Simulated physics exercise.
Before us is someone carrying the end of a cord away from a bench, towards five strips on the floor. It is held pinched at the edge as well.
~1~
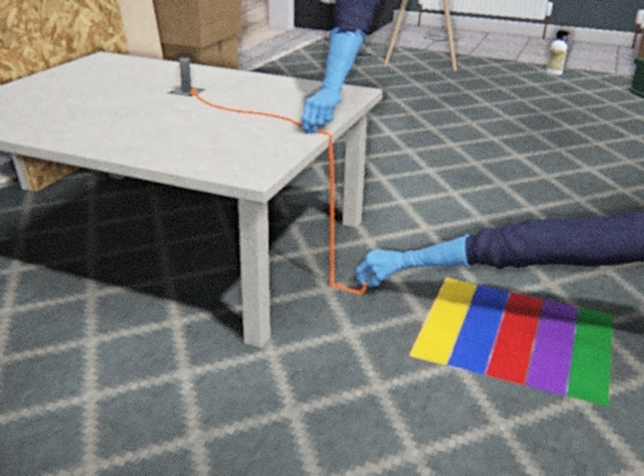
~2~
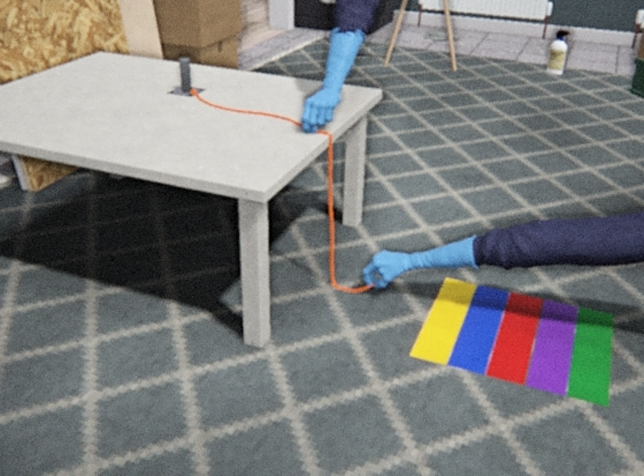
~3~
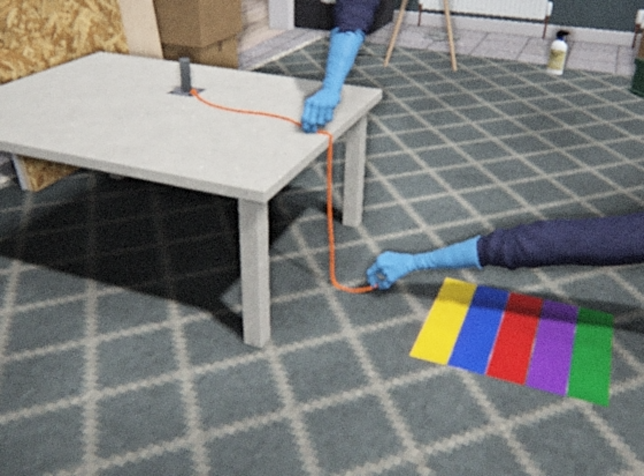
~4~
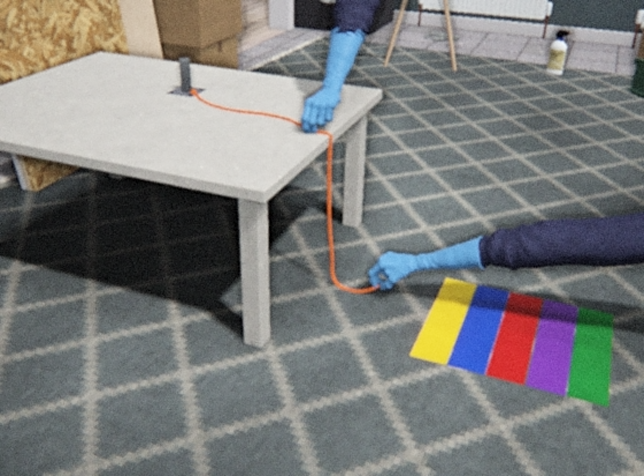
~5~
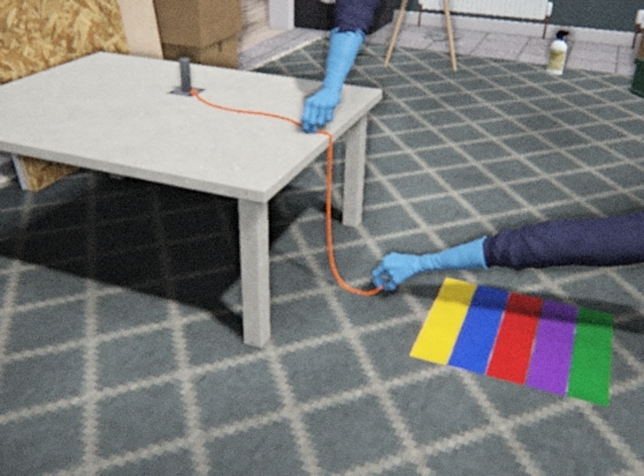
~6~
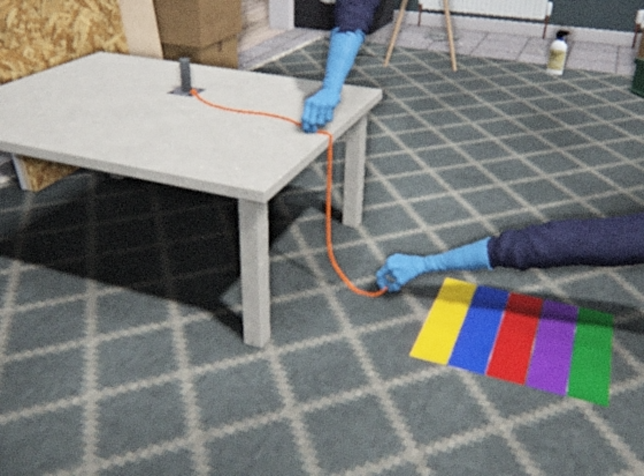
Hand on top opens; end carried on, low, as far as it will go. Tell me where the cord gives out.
It gives out over the blue strip.
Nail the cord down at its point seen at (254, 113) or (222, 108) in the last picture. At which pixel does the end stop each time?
Respectively, (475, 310) and (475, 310).
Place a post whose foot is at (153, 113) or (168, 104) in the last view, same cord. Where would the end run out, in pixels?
Pixels per try: (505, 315); (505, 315).
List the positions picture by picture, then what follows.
End (366, 283); yellow (435, 344); blue (471, 353); red (509, 363); purple (548, 373); green (590, 383), in the first picture.
End (373, 285); cord through (201, 100) (243, 112) (298, 124) (330, 156) (331, 219) (332, 272), in the second picture.
End (377, 285), in the third picture.
End (378, 286); cord through (201, 100) (243, 112) (298, 124) (330, 156) (329, 219) (332, 273), in the fourth picture.
End (383, 287), in the fifth picture.
End (386, 288); cord through (201, 100) (243, 112) (298, 124) (330, 156) (328, 218) (340, 273), in the sixth picture.
Soon after, end near (427, 297); short of the strips.
Then, end near (463, 305); over yellow.
At full stretch, end near (485, 310); over blue. Over blue.
